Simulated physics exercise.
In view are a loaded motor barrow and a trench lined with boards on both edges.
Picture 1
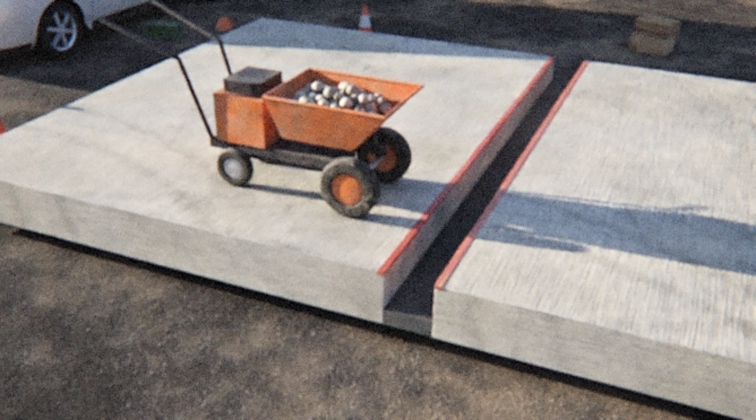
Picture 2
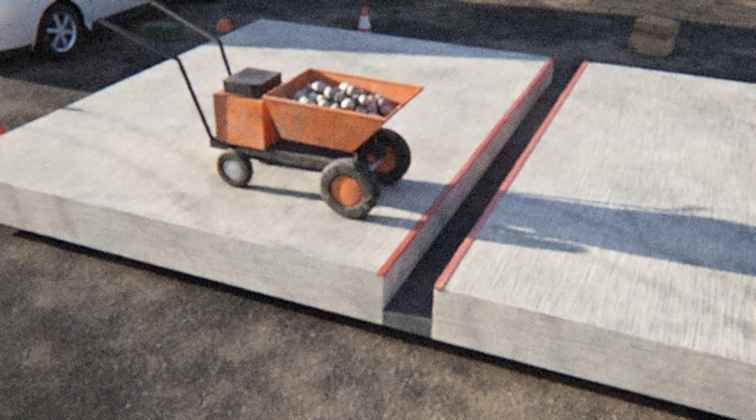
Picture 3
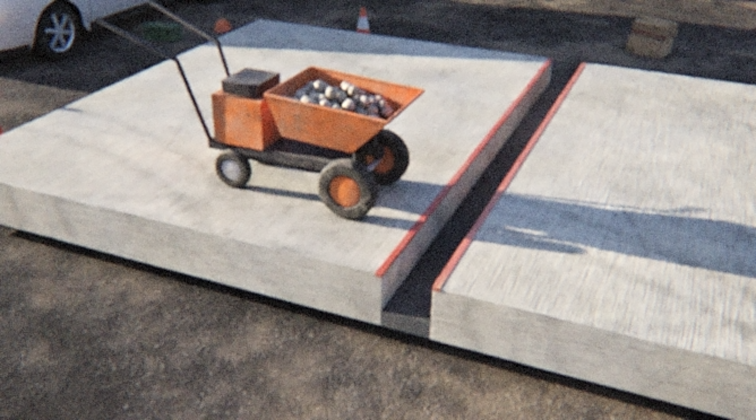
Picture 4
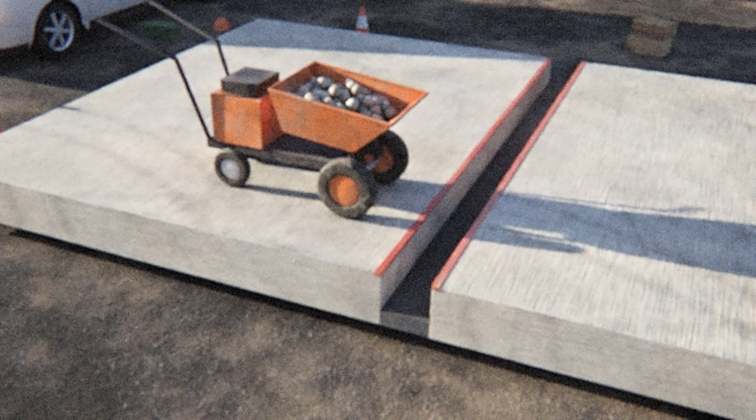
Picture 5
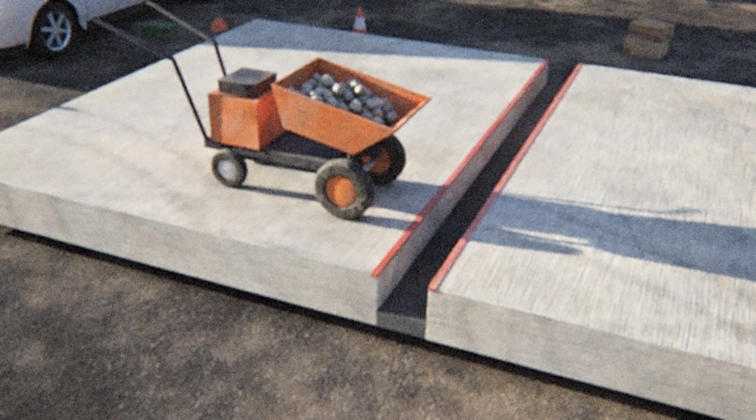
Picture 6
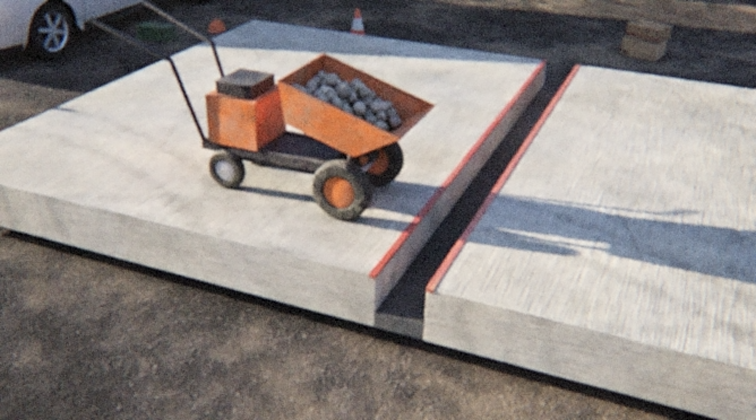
An orange motor barrow loaded with stones slowly tilts its skip forward beside a trench.
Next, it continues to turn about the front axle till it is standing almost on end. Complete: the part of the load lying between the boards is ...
More than half.
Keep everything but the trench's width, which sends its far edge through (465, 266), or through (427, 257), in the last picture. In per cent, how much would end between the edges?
The first case gives close to 100 per cent and the second close to 20 per cent.
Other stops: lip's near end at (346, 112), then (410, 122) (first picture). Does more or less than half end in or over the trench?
Case one - a majority; case two - a minority.
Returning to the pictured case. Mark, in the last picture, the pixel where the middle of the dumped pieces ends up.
Roughly at (455, 242).
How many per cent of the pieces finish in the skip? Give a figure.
It ends up near 0 per cent.
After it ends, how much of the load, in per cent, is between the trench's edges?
I'd put that share near 80 per cent.
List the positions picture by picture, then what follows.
In the first frame, lip of the skip near (385, 118), level; top of the load near (341, 99), river pebbles; first edge of the trench near (401, 246); far edge near (456, 259), the trench over half as wide as the skip, and about as deep as wide.
In the second frame, lip of the skip near (386, 120), level; top of the load near (342, 99).
In the third frame, lip of the skip near (388, 123), tipped barely; top of the load near (333, 93).
In the fourth frame, lip of the skip near (391, 125), tipped a little; top of the load near (332, 91).
In the fifth frame, lip of the skip near (394, 131), tipped a little; top of the load near (325, 93).
In the sixth frame, lip of the skip near (399, 139), tipped clearly; top of the load near (329, 92); first edge of the trench near (393, 249); far edge near (448, 262).
Shortly afterwards, skip tipped steeply; the whole lot in the skip.
Next, skip tipped steeply; the bulk in the skip; a little in or heaped over the trench; only a few beyond it; only a few falling.
Some moments later, skip tipped right over; a little in the skip; the bulk in or heaped over the trench; near a quarter beyond it.
In the end, skip tipped right over; the bulk in or heaped over the trench; near a quarter beyond it.
